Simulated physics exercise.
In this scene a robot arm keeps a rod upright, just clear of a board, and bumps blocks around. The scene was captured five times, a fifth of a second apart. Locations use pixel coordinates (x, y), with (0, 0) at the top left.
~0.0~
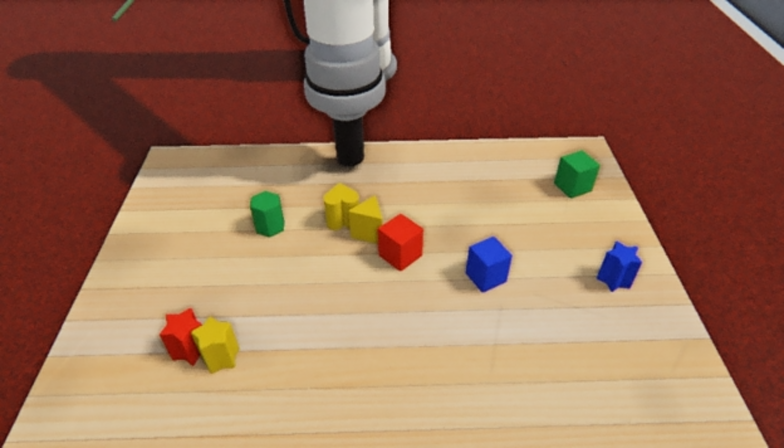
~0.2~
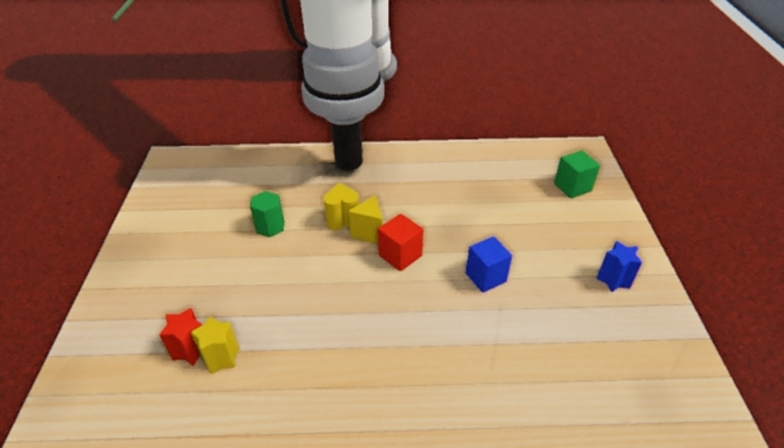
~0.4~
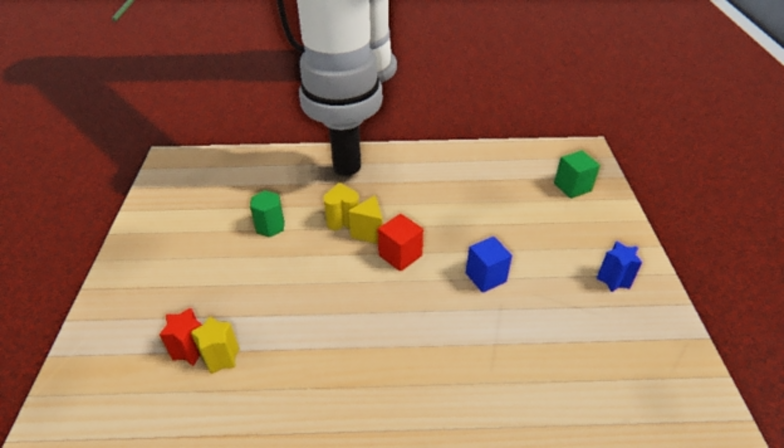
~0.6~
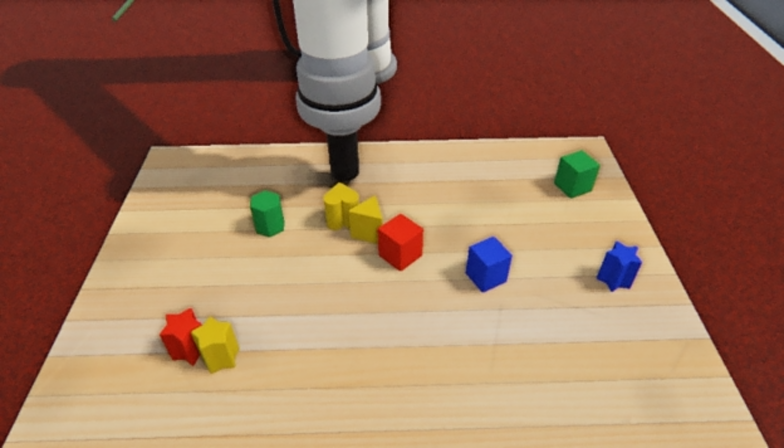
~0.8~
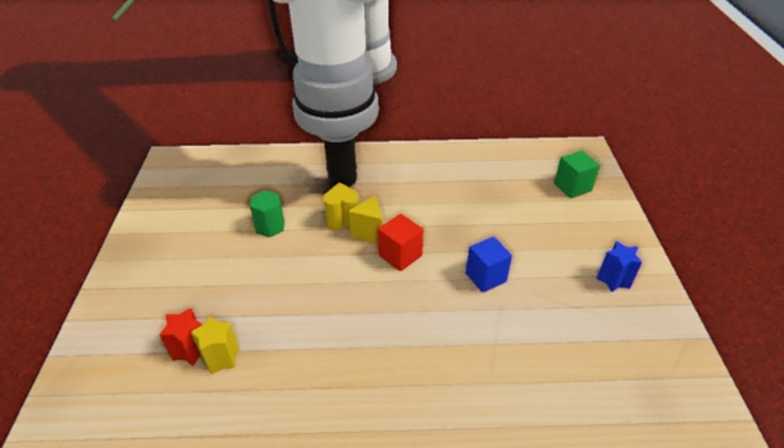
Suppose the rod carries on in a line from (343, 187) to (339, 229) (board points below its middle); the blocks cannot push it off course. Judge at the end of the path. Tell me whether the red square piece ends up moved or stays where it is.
Same place.
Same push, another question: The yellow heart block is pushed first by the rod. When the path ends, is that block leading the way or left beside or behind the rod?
The rod still drives it.
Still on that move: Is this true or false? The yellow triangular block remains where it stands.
That claim is false.
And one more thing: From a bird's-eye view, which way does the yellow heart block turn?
Against the clock.
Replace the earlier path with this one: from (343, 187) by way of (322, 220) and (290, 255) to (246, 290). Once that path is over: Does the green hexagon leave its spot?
No - that is not the case.
The first path, step by step. Halfway along, rod at (341, 200); yellow heart block at (341, 203).
At the end, rod at (338, 222); yellow heart block at (343, 223), turned 35° anticlockwise; yellow triangular block at (373, 215), turned 50° anticlockwise; red square piece not moved.
